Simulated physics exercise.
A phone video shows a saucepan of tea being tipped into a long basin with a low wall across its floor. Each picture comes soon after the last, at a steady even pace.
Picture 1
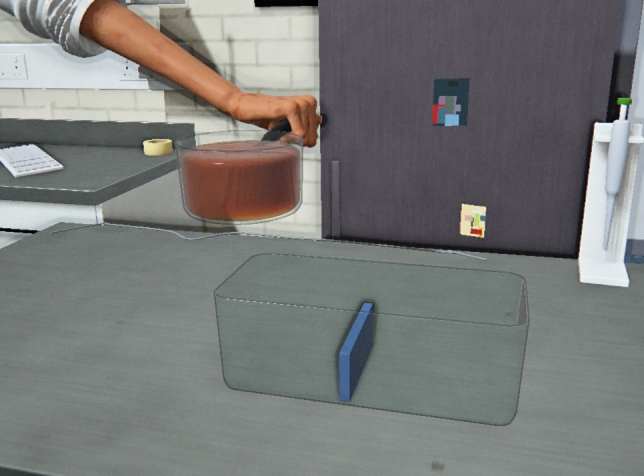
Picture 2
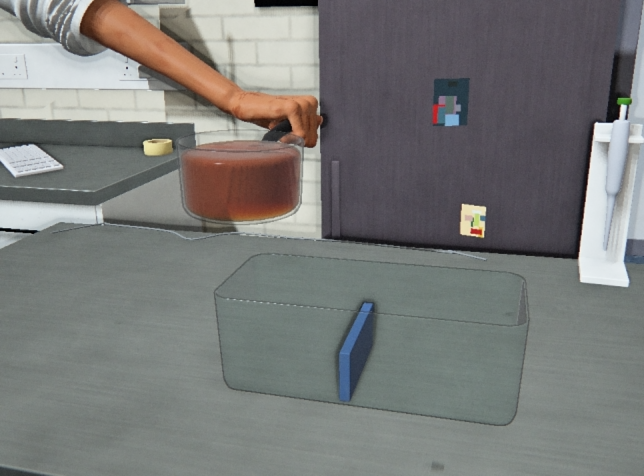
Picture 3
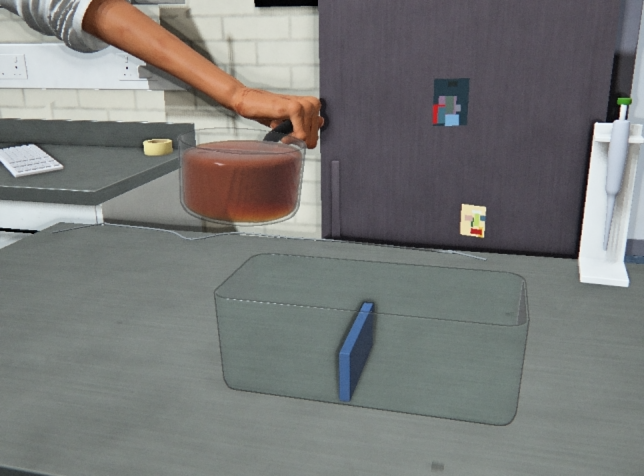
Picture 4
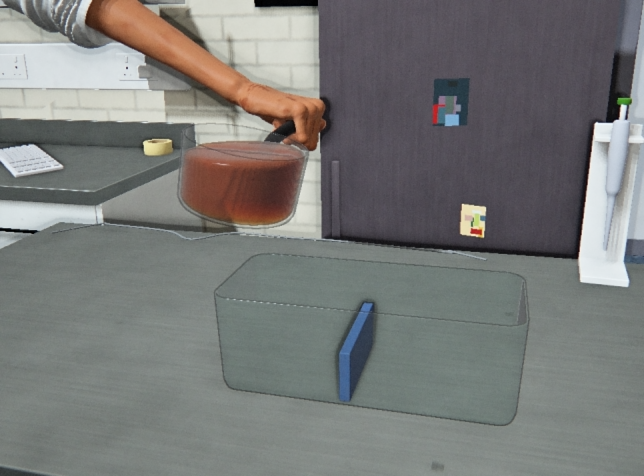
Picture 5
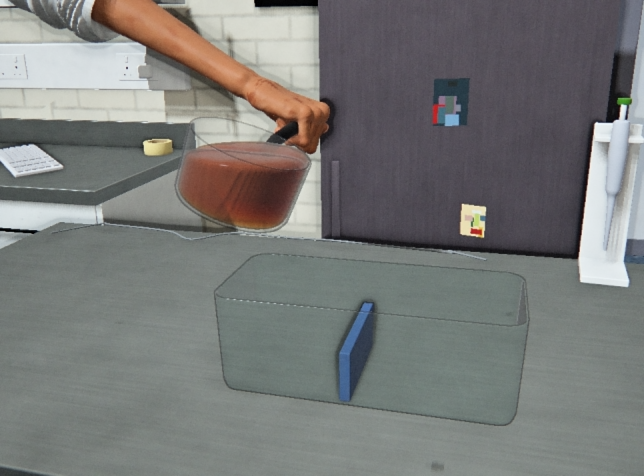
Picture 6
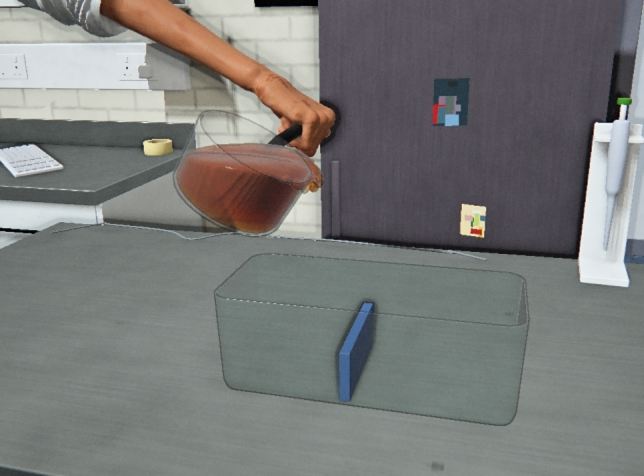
A room with grey worktops and a white brick wall is seen from a fixed, slightly raised view across a counter. An arm in a grey sleeve holds a clear saucepan of reddish-brown tea by its dark handle, above and behind a long transparent basin with a low blue wall inside. The pan starts level and barely moves, then the hand tilts it clockwise, lowering its right side while its left rim rises.
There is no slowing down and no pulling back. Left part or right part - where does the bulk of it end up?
The left zone ends up fullest.
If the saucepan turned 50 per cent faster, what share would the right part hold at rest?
About 25 %.
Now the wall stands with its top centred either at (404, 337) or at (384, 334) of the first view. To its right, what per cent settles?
About 5 % and 5 %.
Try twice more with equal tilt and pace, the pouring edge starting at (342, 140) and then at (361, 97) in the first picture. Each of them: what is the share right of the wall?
First try 80 %, second try 95 %.
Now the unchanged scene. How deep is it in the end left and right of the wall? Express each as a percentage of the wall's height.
The left side sits at 50 per cent and the right side at 20.
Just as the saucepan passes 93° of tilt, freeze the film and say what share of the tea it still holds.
Near 30 percent is still in there.
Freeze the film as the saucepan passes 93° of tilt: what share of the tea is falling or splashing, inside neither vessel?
About 30 per cent.
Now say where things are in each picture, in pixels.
In the first frame, it leans 0°; its right rim is at (299, 144); the tea meets the walls at (188, 148) and (299, 153); the long basin's rim runs from (235, 274) to (526, 300); the wall's top is at (358, 328).
In the second frame, it leans 1°; its right rim is at (300, 146); the tea meets the walls at (189, 148) and (299, 153).
In the third frame, it leans 6°; its right rim is at (302, 150); the tea meets the walls at (190, 147) and (301, 154).
In the fourth frame, it leans 12°; its right rim is at (305, 158); the tea meets the walls at (192, 147) and (304, 155).
In the fifth frame, it leans 21°; its right rim is at (307, 169); the tea meets the walls at (192, 150) and (310, 162); 1 per cent is over the edge.
In the sixth frame, it leans 32°; its right rim is at (308, 182); the tea meets the walls at (190, 151) and (310, 172); 5 per cent is over the edge.
A moment on, the tilt is 93° and 29 per cent is still to pour, 14 is left of the wall and 26 right of it.
Next, the tilt is 111° and 4 per cent is still to pour, 54 is left of the wall and 37 right of it.
Then the tilt is 111° and 0 per cent is still to pour, 60 is left of the wall and 38 right of it.
Later the tilt is 111° and 0 per cent is still to pour, 61 is left of the wall and 38 right of it.
At rest 61 per cent lies left of the wall, 38 right of it and 1 outside.
